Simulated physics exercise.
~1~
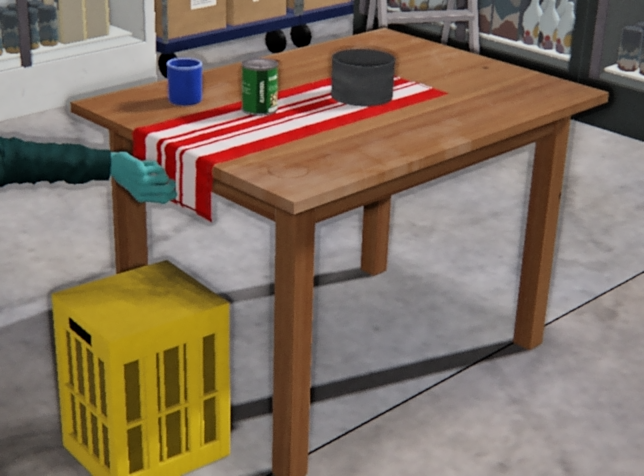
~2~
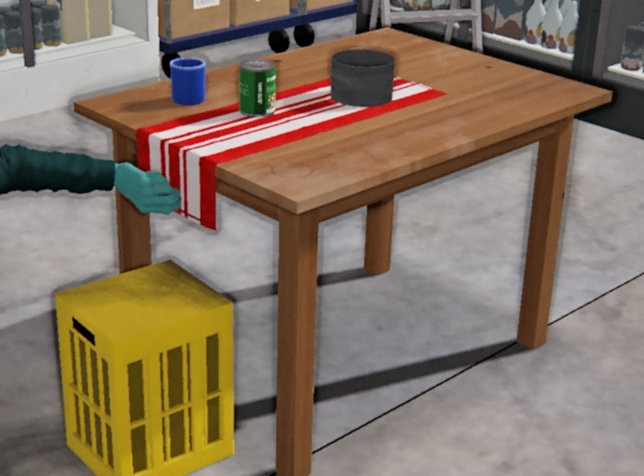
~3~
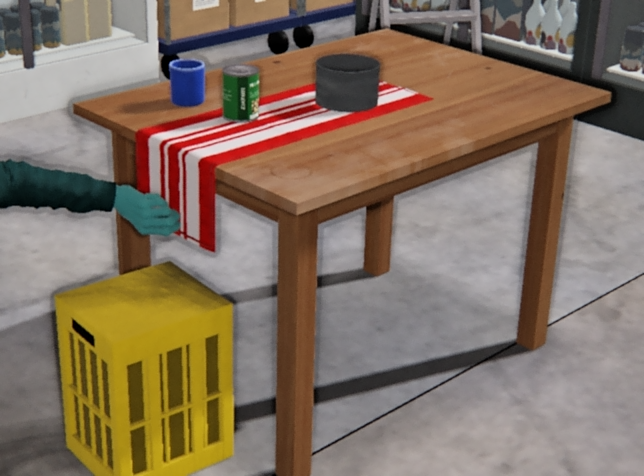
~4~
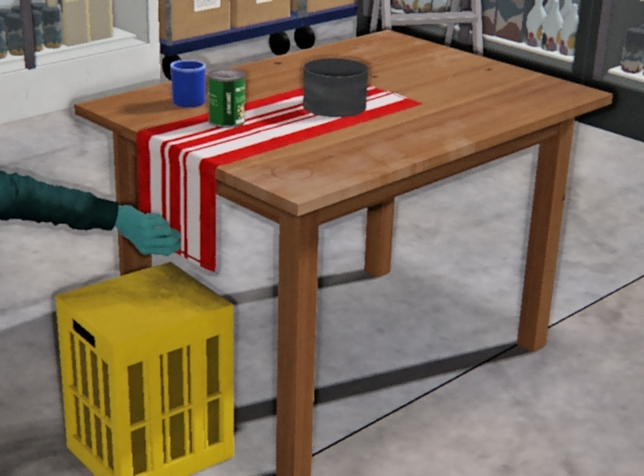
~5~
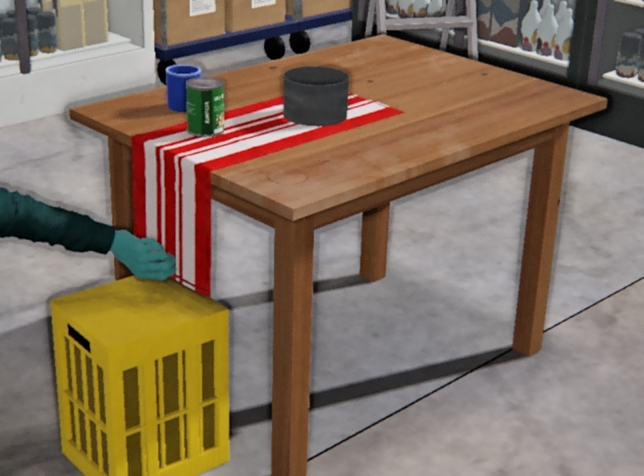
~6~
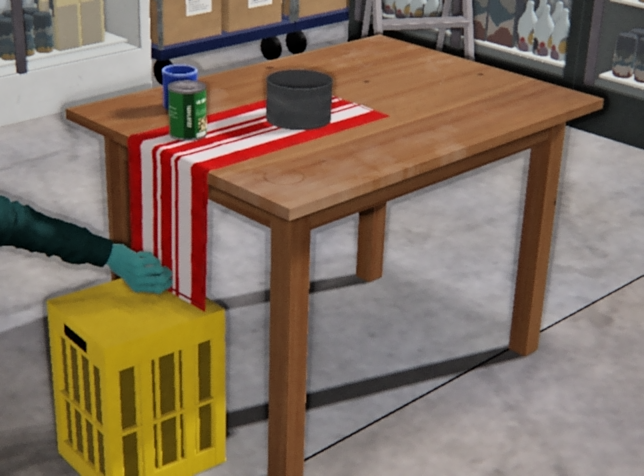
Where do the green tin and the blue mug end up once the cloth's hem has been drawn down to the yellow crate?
Both are still on the table. The green tin has ridden along with the cloth but stays clear of the edge, and the blue mug has not moved from its spot.
